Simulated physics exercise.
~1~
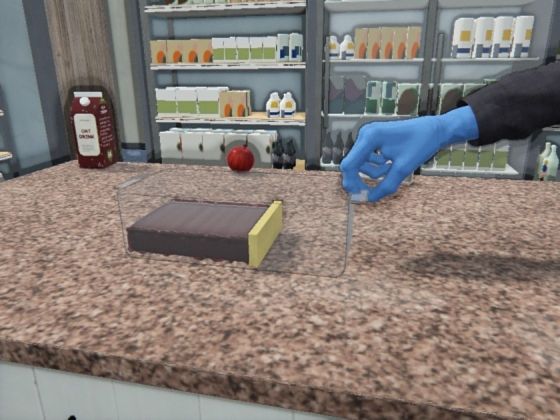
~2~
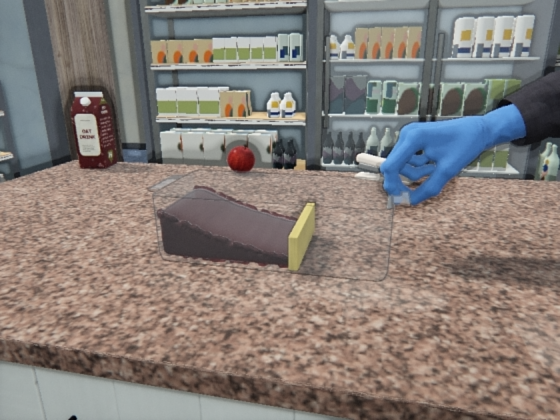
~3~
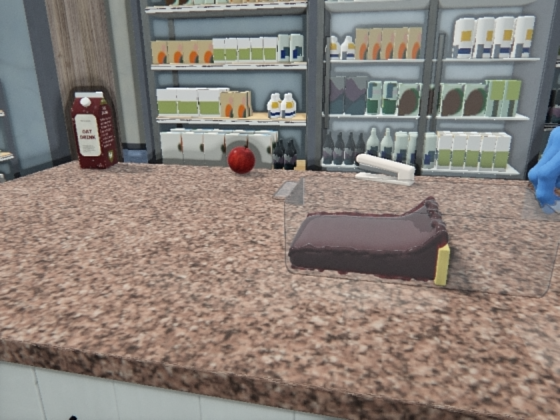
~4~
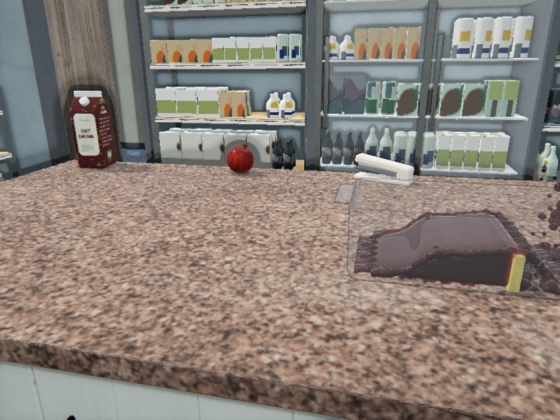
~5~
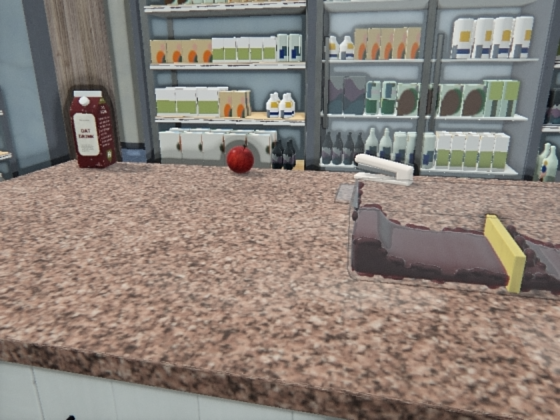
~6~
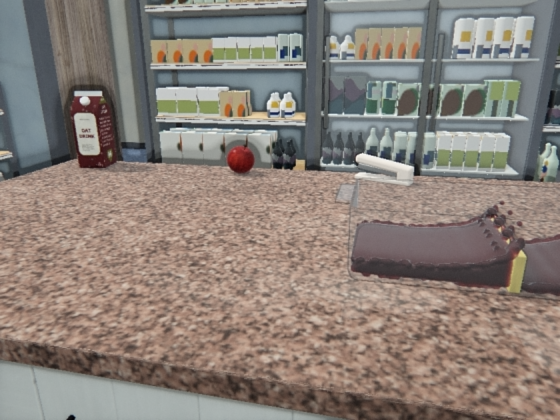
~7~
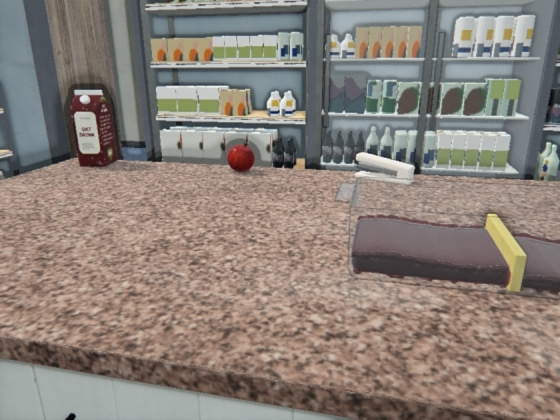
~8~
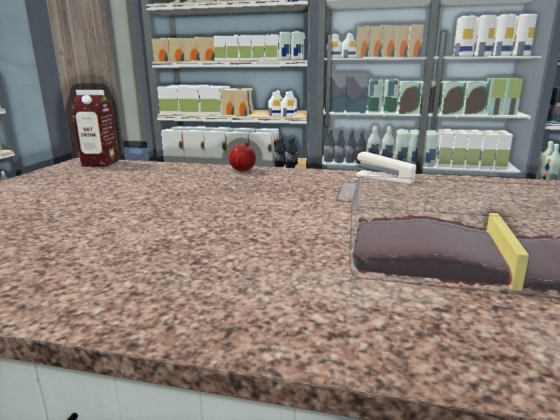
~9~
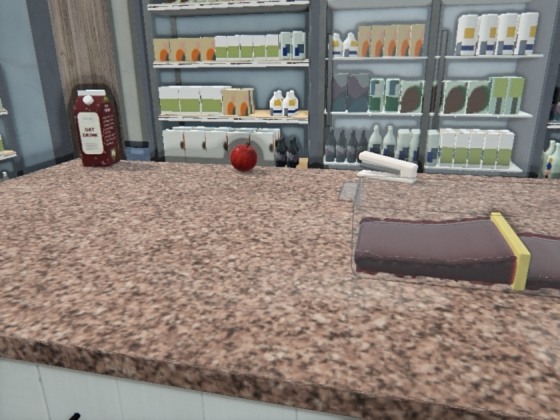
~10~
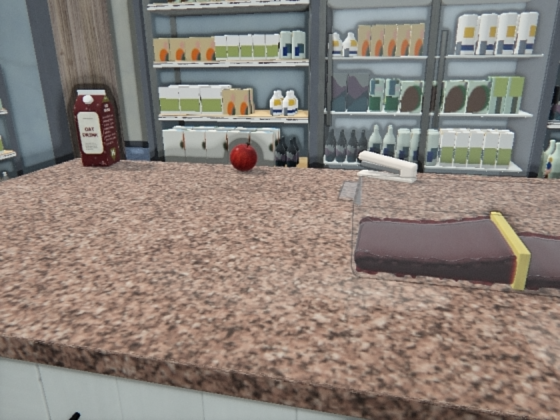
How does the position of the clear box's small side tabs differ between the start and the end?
At the start the tabs are further left, with the gloved hand at the right end of the box. By the end they have shifted to the right, and the left tab sits just below and to the left of the white-handled object.
